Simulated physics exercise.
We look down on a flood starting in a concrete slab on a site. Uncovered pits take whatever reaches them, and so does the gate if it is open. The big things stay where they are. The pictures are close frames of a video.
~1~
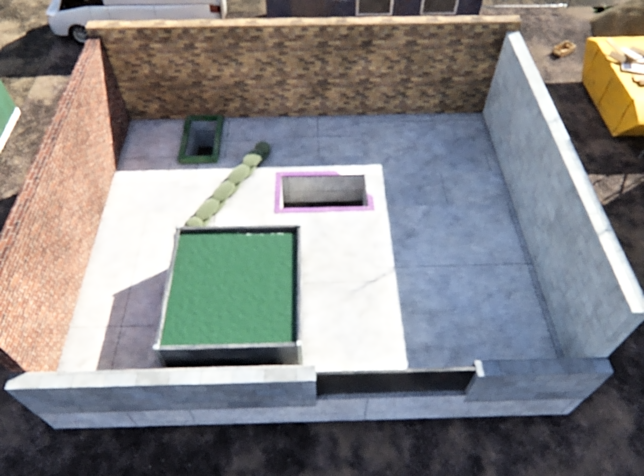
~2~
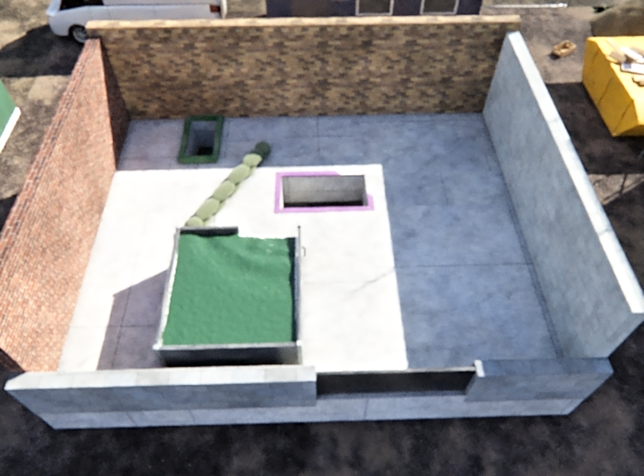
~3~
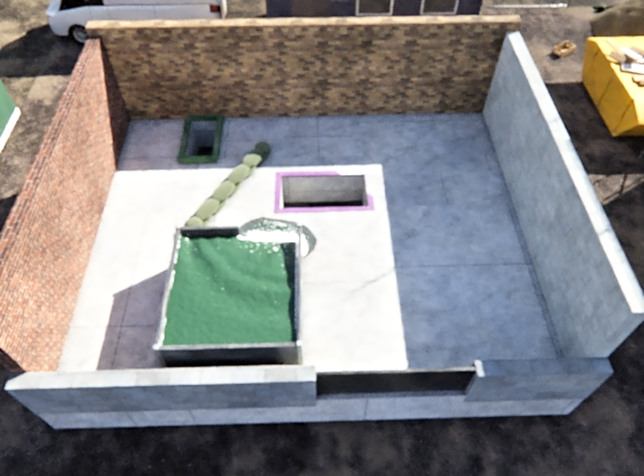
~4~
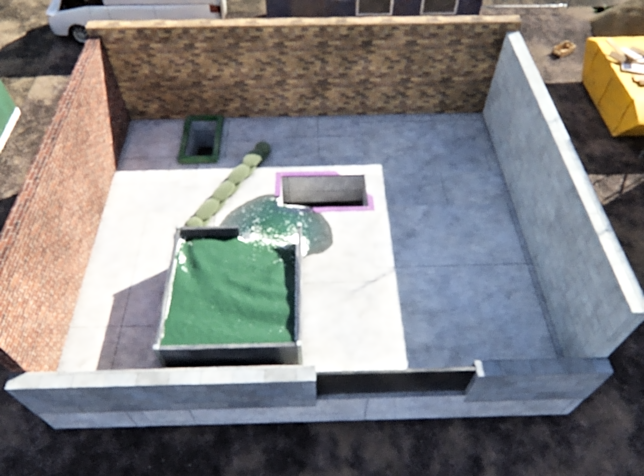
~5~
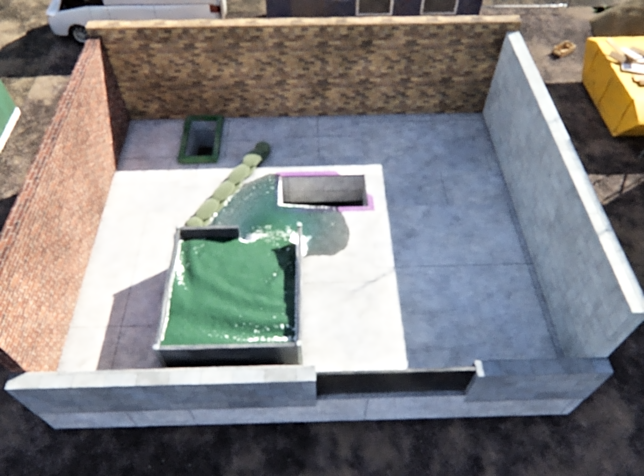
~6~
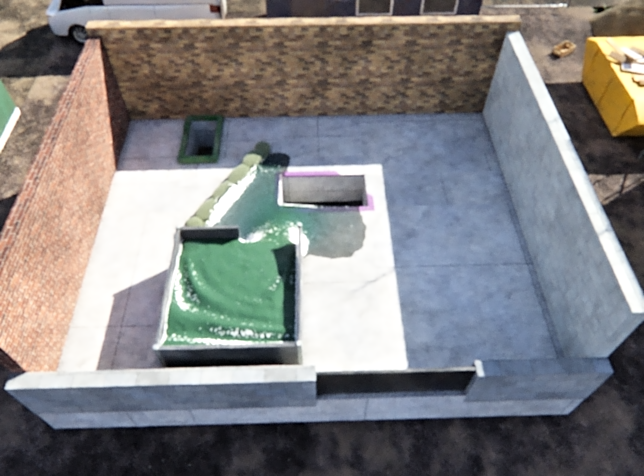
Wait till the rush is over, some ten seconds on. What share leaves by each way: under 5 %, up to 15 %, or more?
In the end: The gate takes under 5 %; the purple pit takes over 15 %; the green pit takes under 5 %.
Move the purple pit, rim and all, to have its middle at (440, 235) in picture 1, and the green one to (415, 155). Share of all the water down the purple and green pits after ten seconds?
In per cent: Purple 20, green 8.
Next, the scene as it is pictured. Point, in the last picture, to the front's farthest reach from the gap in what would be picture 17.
Roughly at (414, 118).
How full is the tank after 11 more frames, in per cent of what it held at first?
Close to 56 %.
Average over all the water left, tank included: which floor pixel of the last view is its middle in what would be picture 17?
I would point to (257, 271).
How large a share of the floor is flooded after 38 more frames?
Near 50 in a hundred.
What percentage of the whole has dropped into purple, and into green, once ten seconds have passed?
About 48 and 0 per cent.
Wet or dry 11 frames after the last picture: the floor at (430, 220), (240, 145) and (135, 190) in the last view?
One after the other: Flooded, covered, free of water.
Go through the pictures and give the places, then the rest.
In the first frame, the open tank at (234, 284) is whole and still.
In the second frame, water pours out on the open tank's far side and has run to (303, 254).
In the third frame, the front is at (256, 222), out from the gap on the open tank's far side.
In the fourth frame, the front is at (270, 197), out from the gap on the open tank's far side.
In the fifth frame, water pours out on the open tank's far side and has run to (268, 178).
In the sixth frame, the front is at (269, 157), out from the gap on the open tank's far side.
A moment on, water covers 15 % of the floor; the gate 0 %, the purple pit 11 %, the green pit 0 %.
Next, water covers 25 % of the floor; the gate 0 %, the purple pit 20 %, the green pit 0 %.
Then, water covers 30 % of the floor; the gate 0 %, the purple pit 29 %, the green pit 0 %.
Later, water covers 50 % of the floor; the gate 0 %, the purple pit 40 %, the green pit 0 %.
In the end, water covers 85 % of the floor; the gate 0 %, the purple pit 49 %, the green pit 0 %.
